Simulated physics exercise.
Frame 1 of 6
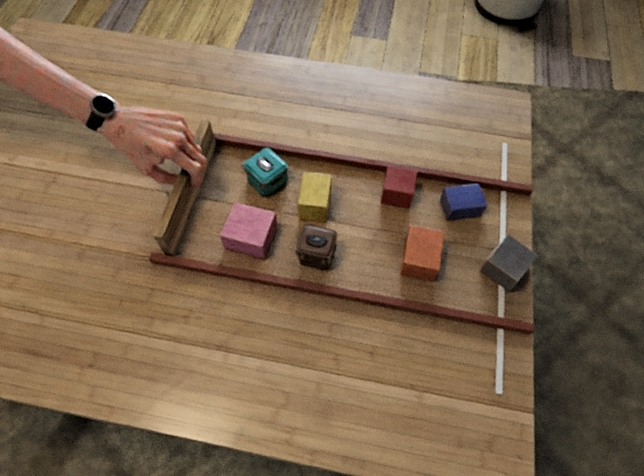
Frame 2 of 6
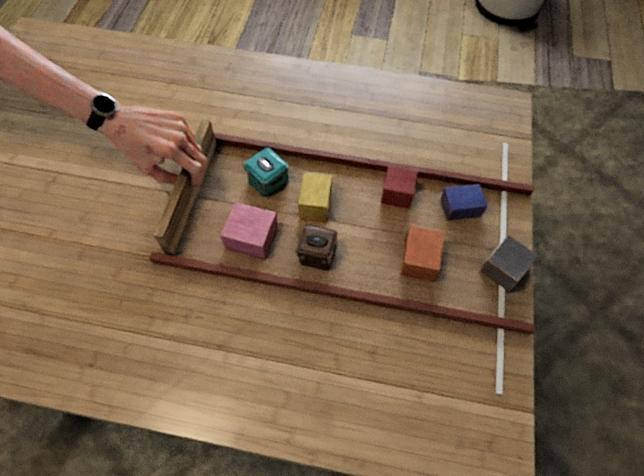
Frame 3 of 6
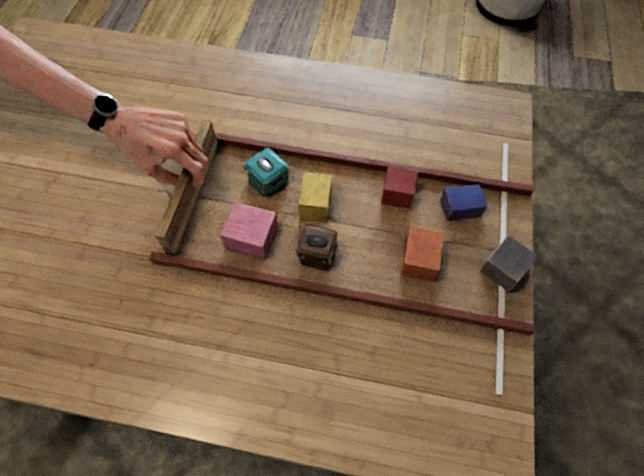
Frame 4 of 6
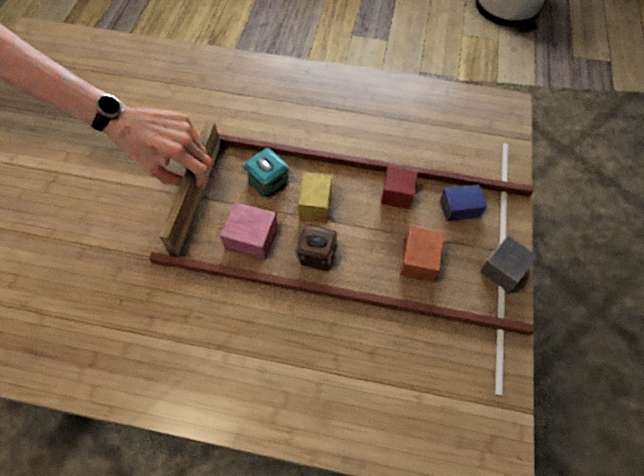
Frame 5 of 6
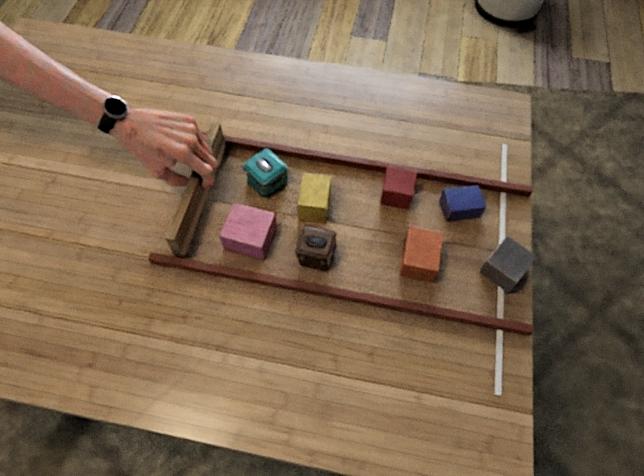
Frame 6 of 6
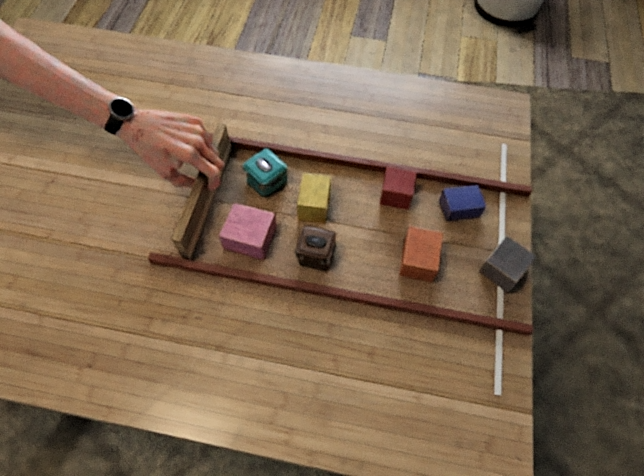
A hand slides a wooden board slightly right toward colored blocks that stay still.
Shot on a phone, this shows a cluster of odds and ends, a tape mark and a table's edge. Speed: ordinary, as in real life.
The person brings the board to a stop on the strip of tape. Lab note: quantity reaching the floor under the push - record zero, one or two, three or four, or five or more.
I expect five or more drops over the end.
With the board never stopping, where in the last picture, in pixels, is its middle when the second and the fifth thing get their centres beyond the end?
At (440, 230) for the second, at (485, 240) for the fifth.
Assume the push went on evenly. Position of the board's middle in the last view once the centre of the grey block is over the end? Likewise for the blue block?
The middle is at (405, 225) when it's the grey block, and at (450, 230) when it's the blue block.
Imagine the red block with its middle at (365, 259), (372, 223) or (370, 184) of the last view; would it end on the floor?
Red block: Gone; gone; gone.
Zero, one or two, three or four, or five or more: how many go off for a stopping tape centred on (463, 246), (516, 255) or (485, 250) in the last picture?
Tape by tape, the falls would be: 3 or 4, then at least five, then five or over.
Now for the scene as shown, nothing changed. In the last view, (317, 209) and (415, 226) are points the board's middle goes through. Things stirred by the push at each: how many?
I get 4 at the one place and 8 at the other.
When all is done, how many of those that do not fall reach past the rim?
Looks like 3 of them.
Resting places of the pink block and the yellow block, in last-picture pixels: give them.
The pink block comes to rest at (529, 282), and the yellow block comes to rest at (528, 248).
Soon after, none off yet; grey block at rest near (507, 264); blue block at rest near (462, 203); orange block at rest near (421, 254).
Then, none off yet; grey block moved about its own width near (540, 266); blue block moved about its own width near (495, 214); orange block moved well along near (504, 269).
At rest, the number that fall off is five or more; fallen, brown case, red block, orange block, blue block and grey block.
